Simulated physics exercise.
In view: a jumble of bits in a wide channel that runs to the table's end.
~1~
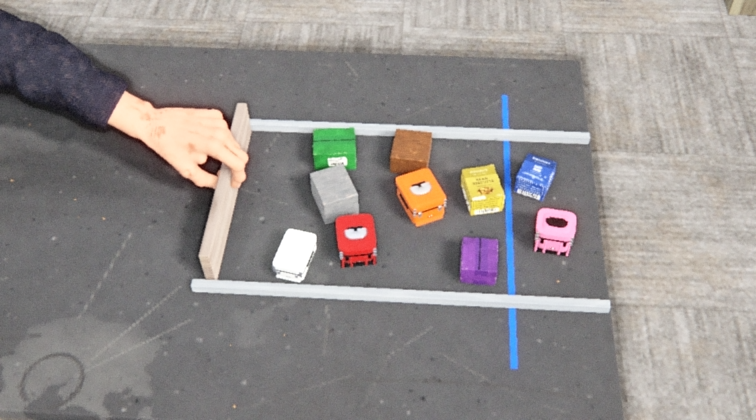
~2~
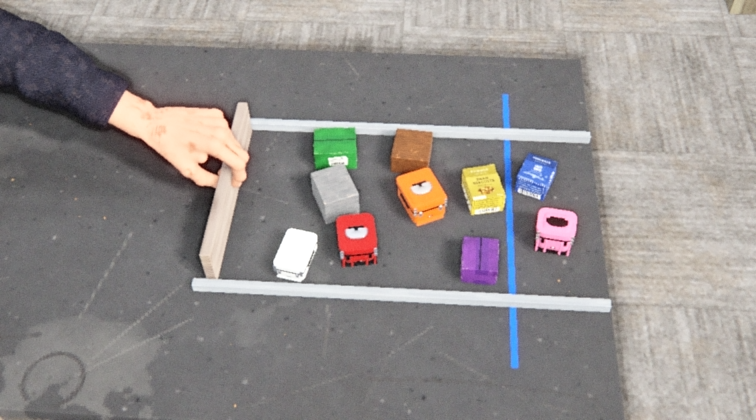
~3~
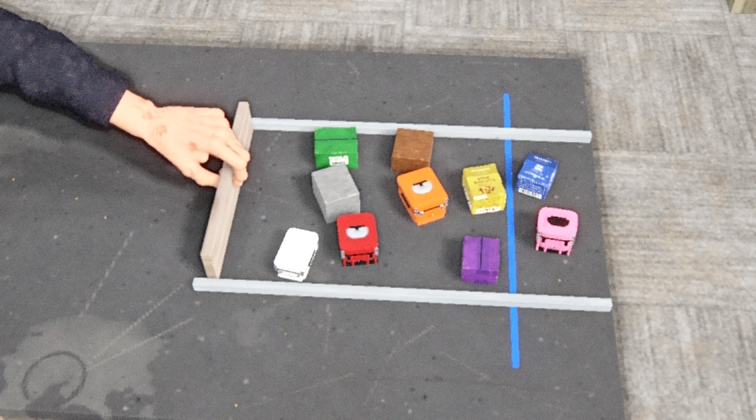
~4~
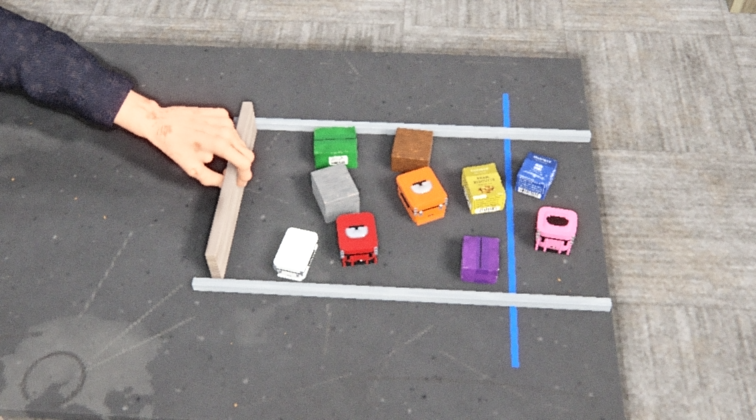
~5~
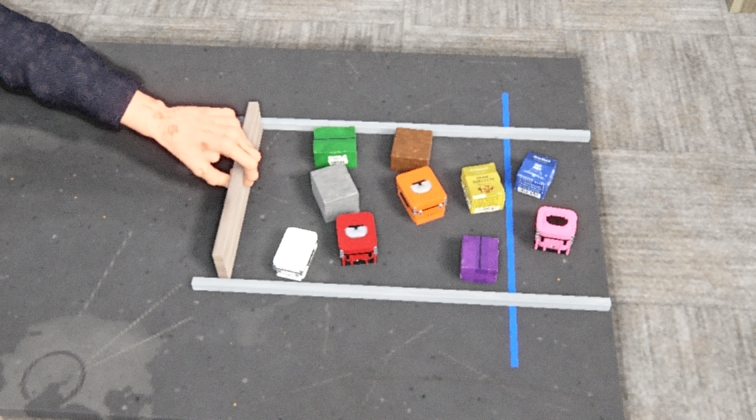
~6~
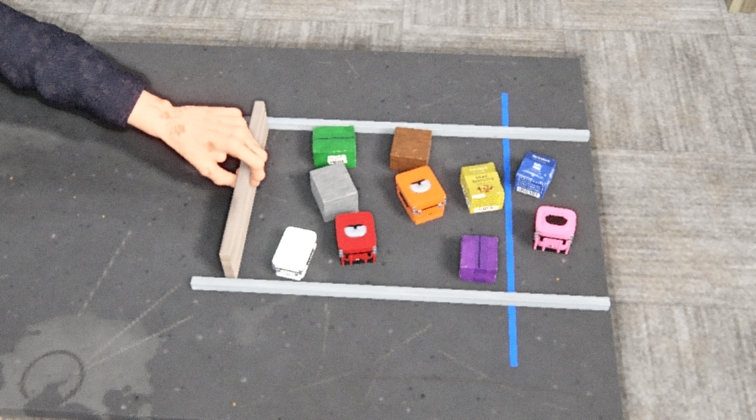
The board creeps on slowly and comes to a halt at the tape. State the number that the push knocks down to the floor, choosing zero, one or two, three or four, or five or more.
The number knocked down is one or two.
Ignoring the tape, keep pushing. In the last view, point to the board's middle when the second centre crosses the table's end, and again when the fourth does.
At (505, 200) for the second, at (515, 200) for the fourth.
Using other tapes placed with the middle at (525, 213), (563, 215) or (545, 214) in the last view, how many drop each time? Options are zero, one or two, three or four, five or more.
Going through the three places in order, the answers are three or four; more than four; at least five.
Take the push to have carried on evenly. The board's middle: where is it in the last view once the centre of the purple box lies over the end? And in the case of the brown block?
I reckon its middle sits around (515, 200) and then around (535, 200).
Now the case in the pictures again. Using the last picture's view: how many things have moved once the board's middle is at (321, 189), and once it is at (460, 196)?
The count is 4 at the first point and 9 at the second.
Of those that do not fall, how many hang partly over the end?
The count would be 3.
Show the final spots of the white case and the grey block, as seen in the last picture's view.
They end up close to (526, 264) and (528, 205).
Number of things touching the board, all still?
It is in contact with 3.
Soon after, none off yet; pink case at rest near (554, 230); blue box at rest near (535, 175); yellow box at rest near (482, 188).
Then, none off yet; pink case at rest near (554, 230); blue box at rest near (535, 175); yellow box moving near (492, 188).
Further on, none off yet; pink case moving near (561, 231); blue box moved about its own width near (588, 170); yellow box moved well along near (562, 190).
At rest, the number that fall off is one or two; fallen, blue box.
